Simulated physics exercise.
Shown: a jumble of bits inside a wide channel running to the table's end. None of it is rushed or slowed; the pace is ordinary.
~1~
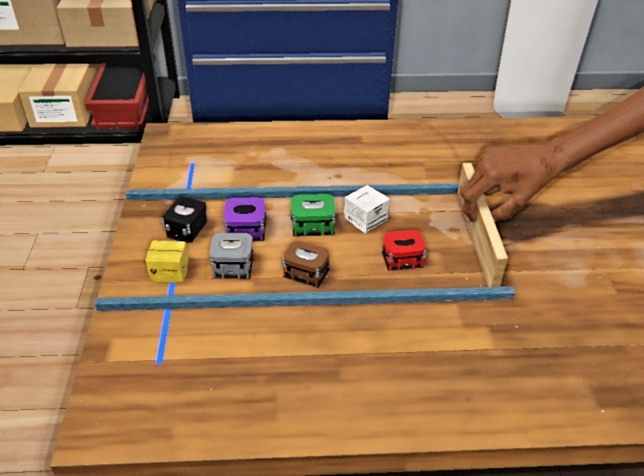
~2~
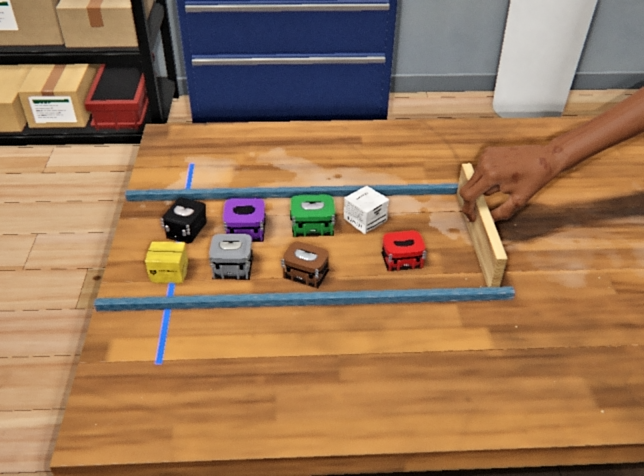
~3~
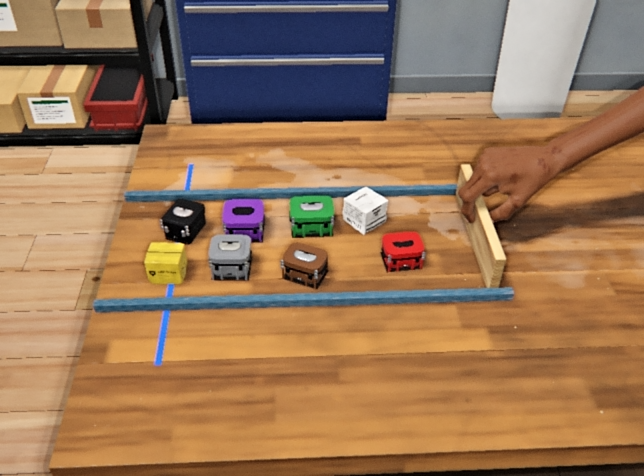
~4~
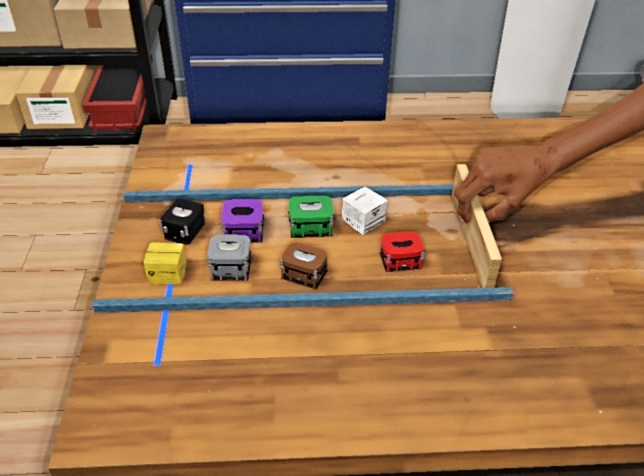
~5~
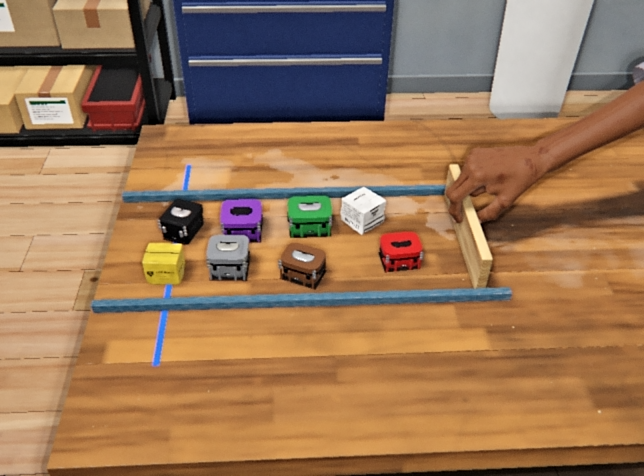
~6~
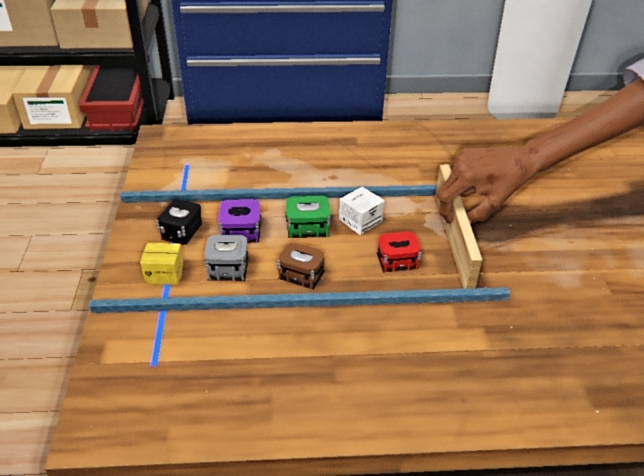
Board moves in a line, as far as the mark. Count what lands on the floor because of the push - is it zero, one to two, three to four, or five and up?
The count is three to four.
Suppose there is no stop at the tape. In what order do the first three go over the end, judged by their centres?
You'd get the black case first, then the purple case, and the yellow box after that.
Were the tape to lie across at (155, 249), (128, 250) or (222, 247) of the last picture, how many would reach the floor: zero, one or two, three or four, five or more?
So, taking them in turn, I'd give more than four; more than four; either one or two.
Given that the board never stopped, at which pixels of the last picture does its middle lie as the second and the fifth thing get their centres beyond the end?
First: Around (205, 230). Next: Around (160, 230).
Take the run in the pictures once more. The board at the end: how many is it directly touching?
Looks like 3 of them, all told.
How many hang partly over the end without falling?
The answer comes to 2.
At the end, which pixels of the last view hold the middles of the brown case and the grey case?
I'd put one close to (150, 280) and the other close to (110, 272).
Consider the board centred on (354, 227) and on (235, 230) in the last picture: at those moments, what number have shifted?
I get 4 at the one place and 8 at the other.
A little later, none off yet; yellow box at rest near (163, 264); black case at rest near (181, 222); grey case at rest near (227, 258).
Next, none off yet; yellow box moving near (155, 264); black case shifted a little near (160, 223); grey case shifted about its own width near (194, 260).
Later still, none off yet; yellow box shifted about its own width near (118, 260); black case tilted well over near (82, 252); grey case shifted well along near (151, 267).
When it is over, the number that fall off is three or four; down, purple case, black case and yellow box.
